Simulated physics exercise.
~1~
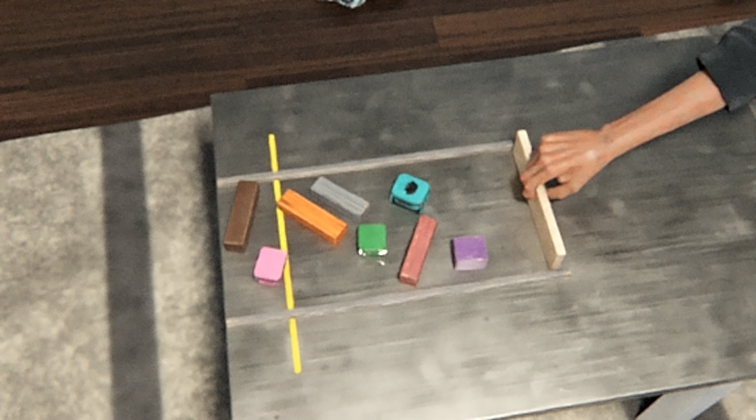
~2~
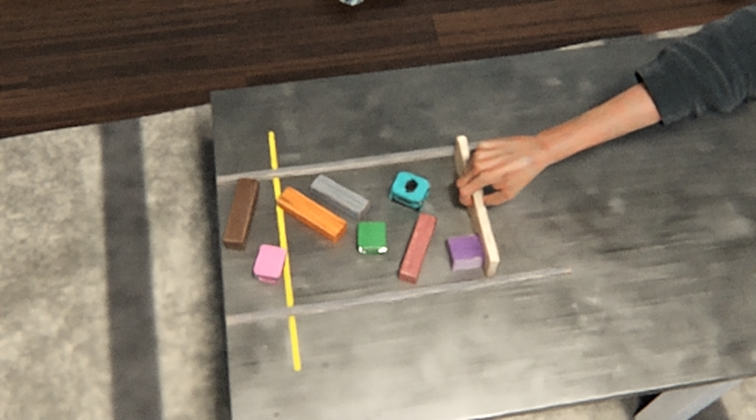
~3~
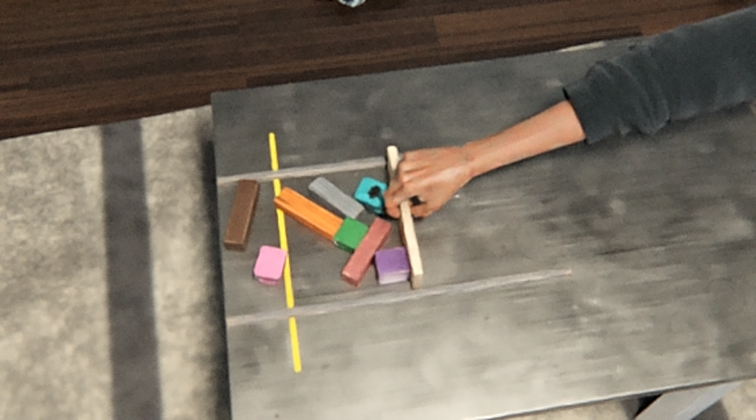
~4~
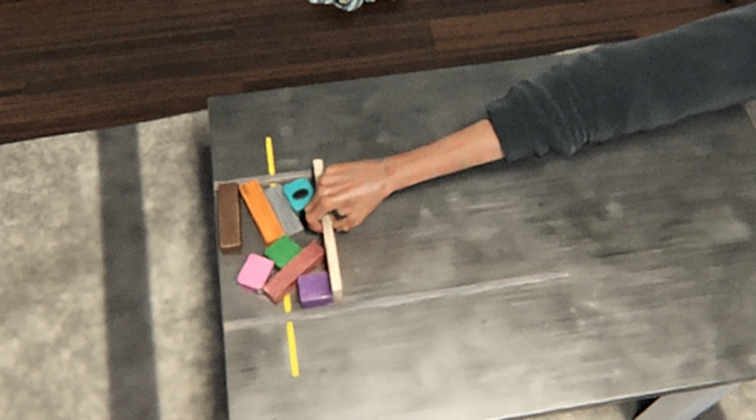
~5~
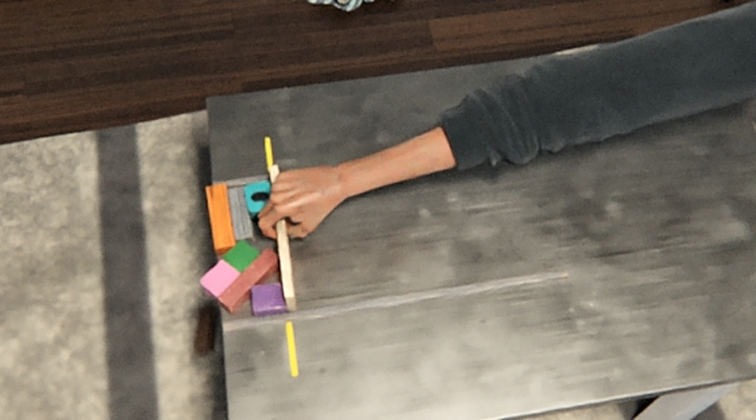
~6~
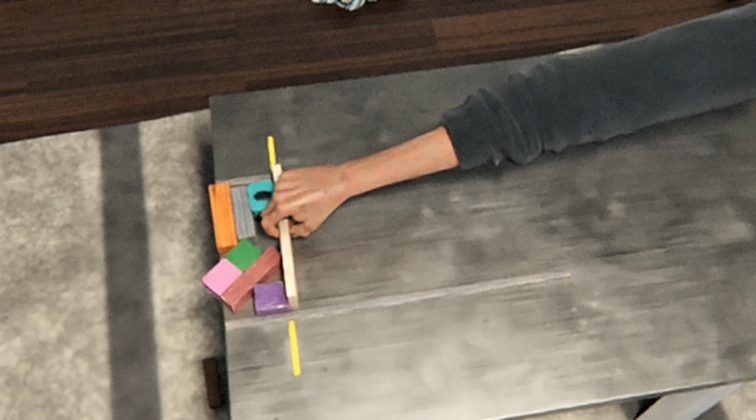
A hand slid an upright wooden board leftward across a dark table, sweeping scattered colourful blocks and bars together toward the edge. The brown bar tipped off and fell, while the others stayed crowded at the edge as the board stopped by the yellow tape.
